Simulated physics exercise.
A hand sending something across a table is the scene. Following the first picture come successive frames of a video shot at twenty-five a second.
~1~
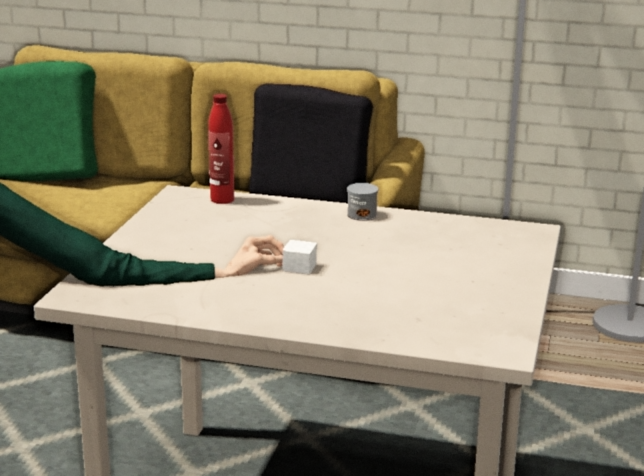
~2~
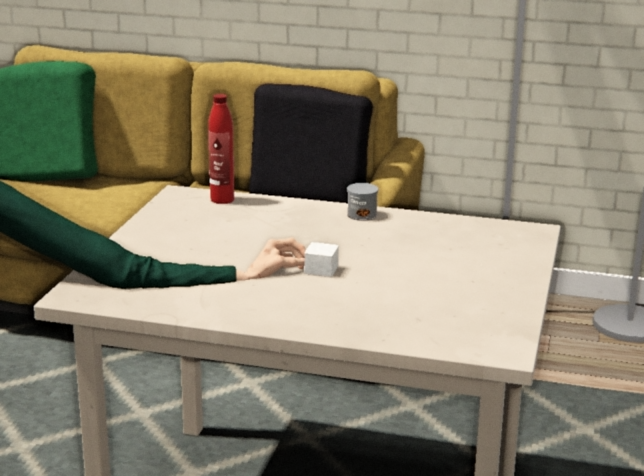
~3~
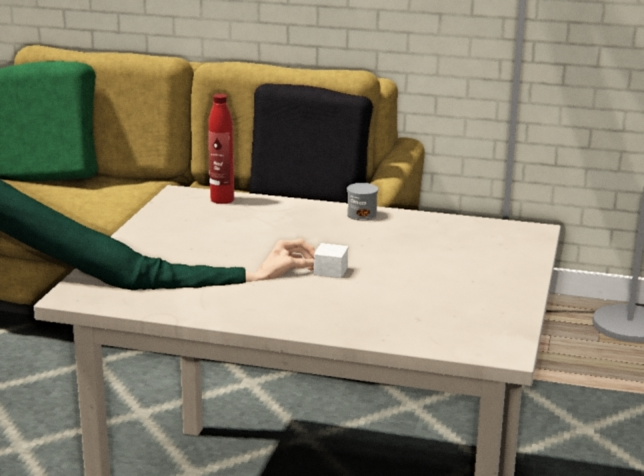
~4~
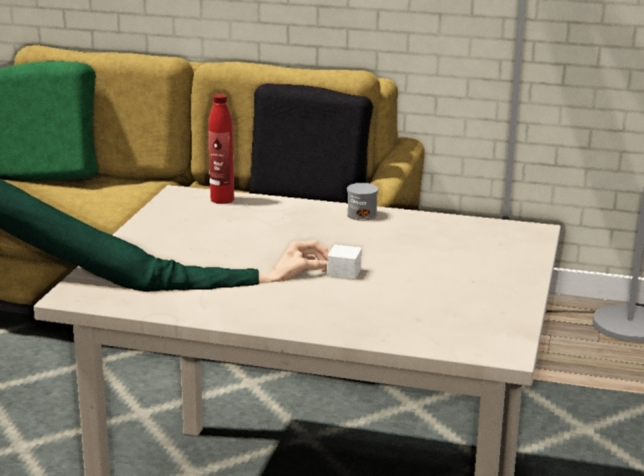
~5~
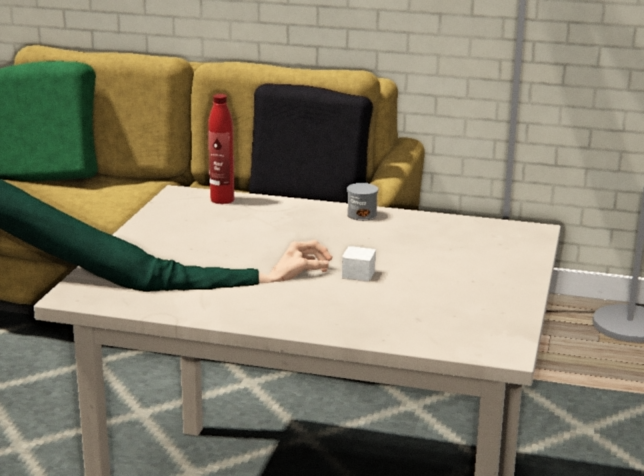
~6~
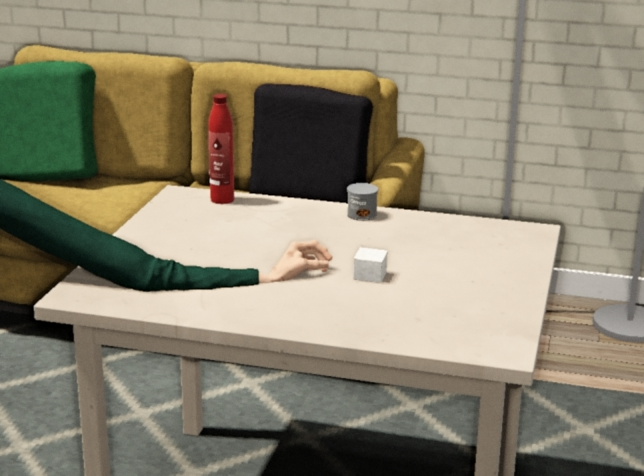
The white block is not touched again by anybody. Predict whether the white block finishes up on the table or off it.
On the table.
Then, 0.24 s after the last picture, white block slid well along near (392, 268).
Then, 0.48 s after the last picture, white block resting near (392, 268).
At rest, moved from the start, white block. Seen from the same camera at the end, white block near (392, 268).
